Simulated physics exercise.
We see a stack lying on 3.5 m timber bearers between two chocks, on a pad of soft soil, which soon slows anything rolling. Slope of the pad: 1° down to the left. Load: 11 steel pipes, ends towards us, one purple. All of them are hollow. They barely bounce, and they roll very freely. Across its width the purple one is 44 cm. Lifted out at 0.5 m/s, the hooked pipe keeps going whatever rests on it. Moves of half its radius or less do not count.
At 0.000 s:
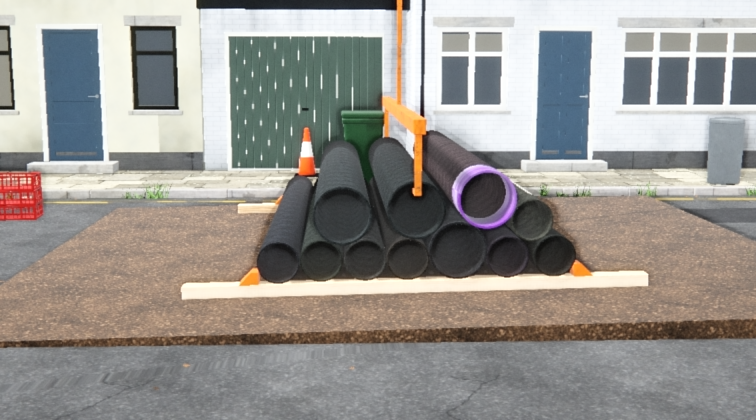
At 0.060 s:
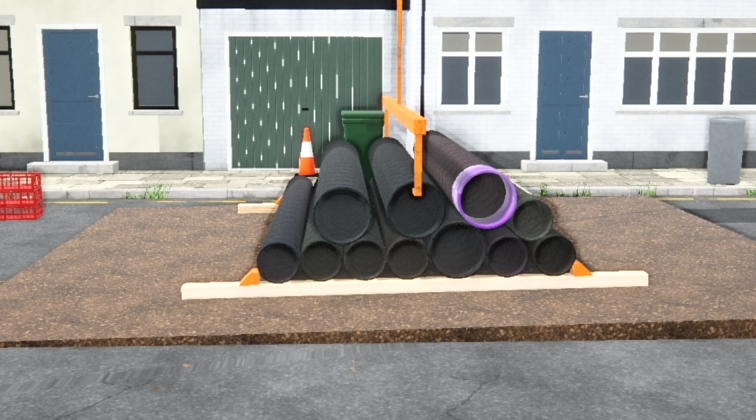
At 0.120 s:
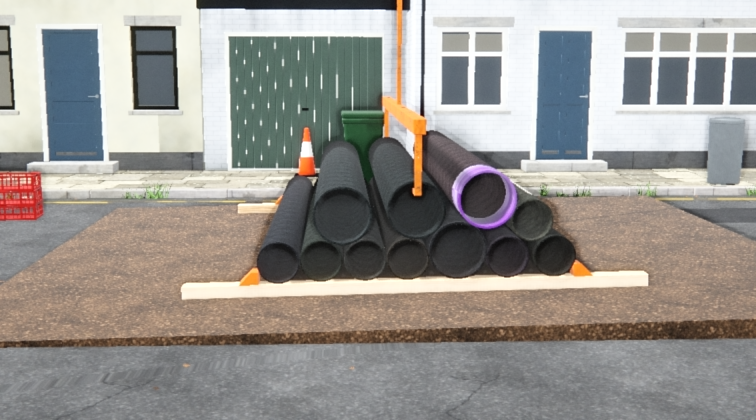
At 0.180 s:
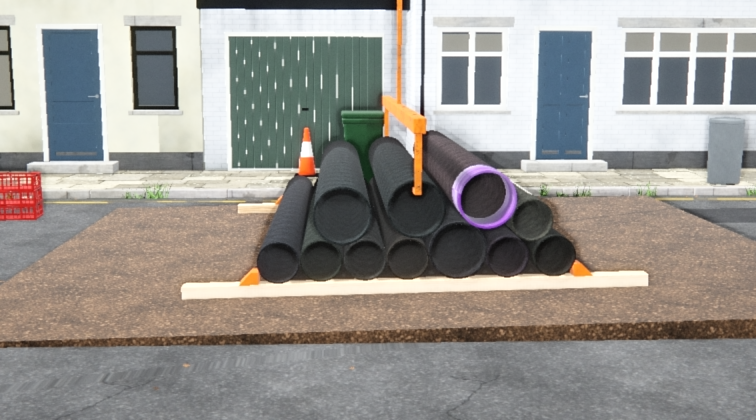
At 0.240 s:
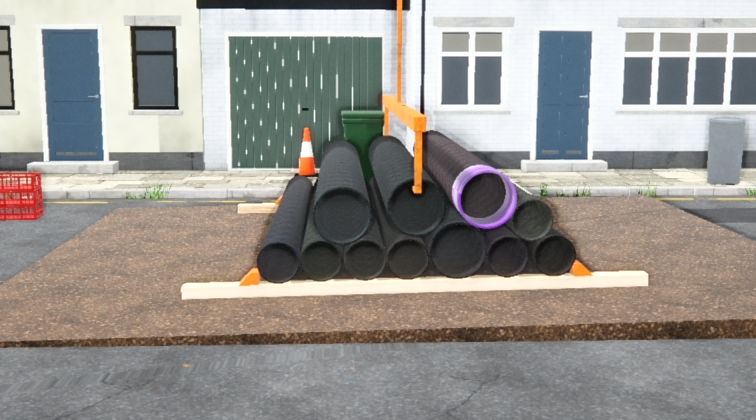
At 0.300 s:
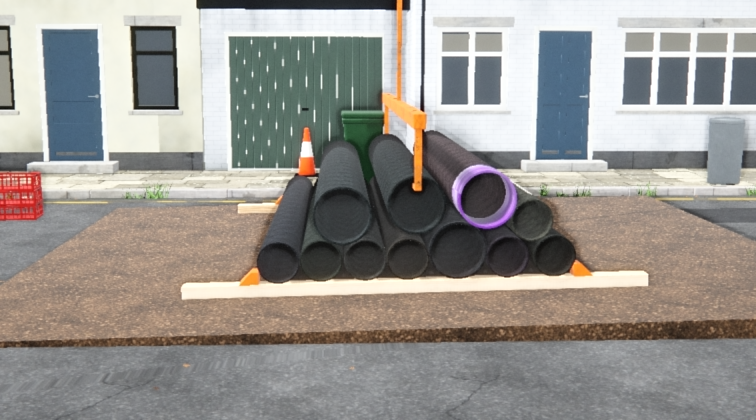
At first, a stack of dark, hollow pipes lies still on timber bearers between two orange chocks, with one purple-rimmed pipe at the upper right and an orange hook in the pipe beside it. Then the hooked pipe rises very slightly, while the purple one and the others show no visible movement.
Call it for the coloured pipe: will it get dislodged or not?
My call: It will not.
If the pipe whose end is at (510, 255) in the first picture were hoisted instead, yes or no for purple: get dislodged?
Lab note: In that case, purple - yes, it would.
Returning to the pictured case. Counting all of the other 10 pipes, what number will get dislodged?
The number is exactly 0.
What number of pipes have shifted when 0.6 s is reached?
At that instant the count is 0.
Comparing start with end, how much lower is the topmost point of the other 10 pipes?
About 0 cm.
Then, 0.6 s in, purple is where it was; 0 of the other 10 have shifted.
In the end (1.0 s), purple is unmoved; 0 of the other 10 have shifted.
